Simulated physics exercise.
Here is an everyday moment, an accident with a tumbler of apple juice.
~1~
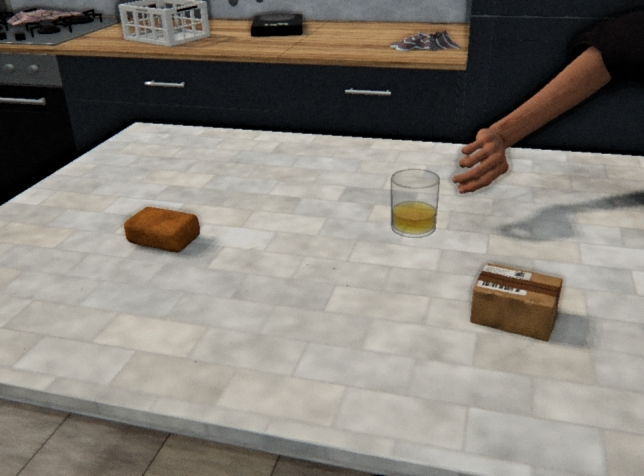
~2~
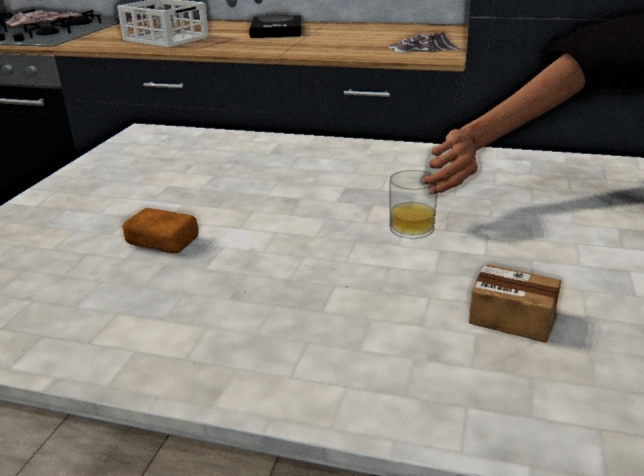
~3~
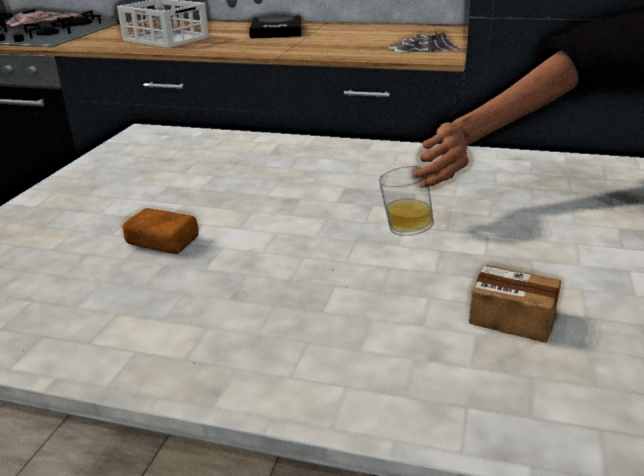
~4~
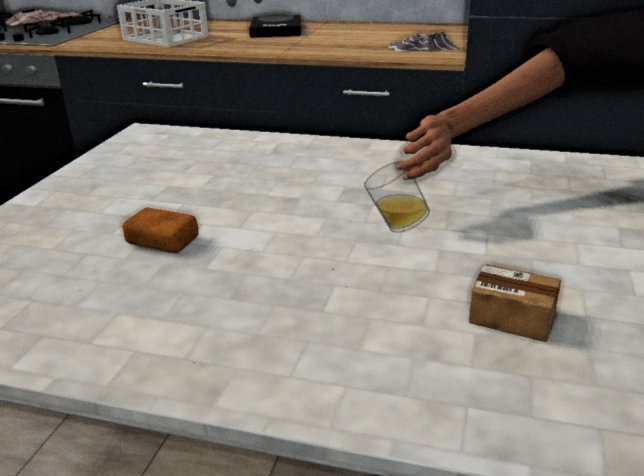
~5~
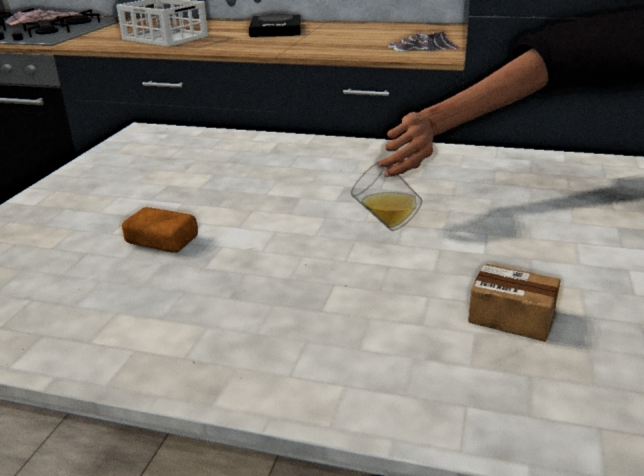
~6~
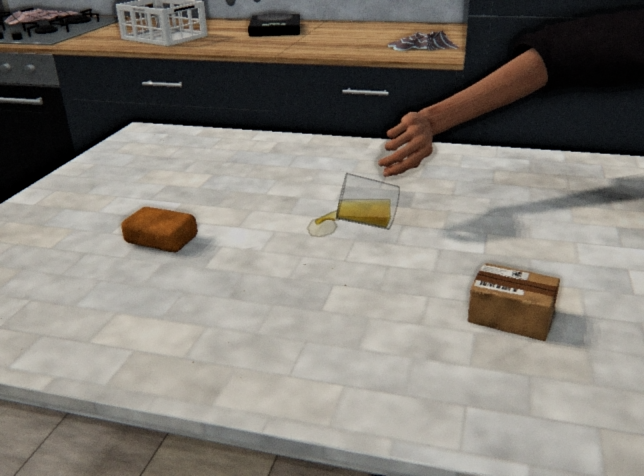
A hand pushing a tumbler of yellow juice leftward on a pale tiled counter, tipping it over as juice starts pouring out.
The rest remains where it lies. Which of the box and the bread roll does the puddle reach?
The box does not need wiping. The bread roll needs wiping.
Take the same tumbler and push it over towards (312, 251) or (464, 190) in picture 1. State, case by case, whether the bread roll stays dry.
Case one, the item is caught; case two, the item is left alone.
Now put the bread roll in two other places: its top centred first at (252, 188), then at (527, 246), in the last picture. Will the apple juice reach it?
Case 1 - it is touched; case 2 - it is not touched.
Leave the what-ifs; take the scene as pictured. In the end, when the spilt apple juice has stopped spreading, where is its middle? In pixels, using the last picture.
(205, 227).
A moment on, the puddle covers about as much as a plate; the box is untouched; the bread roll is reached.
Further on, the puddle covers about as much as a tray; the box is untouched; the bread roll is reached.
When it is over, the puddle covers about as much as a tray; the box is untouched; the bread roll is reached.
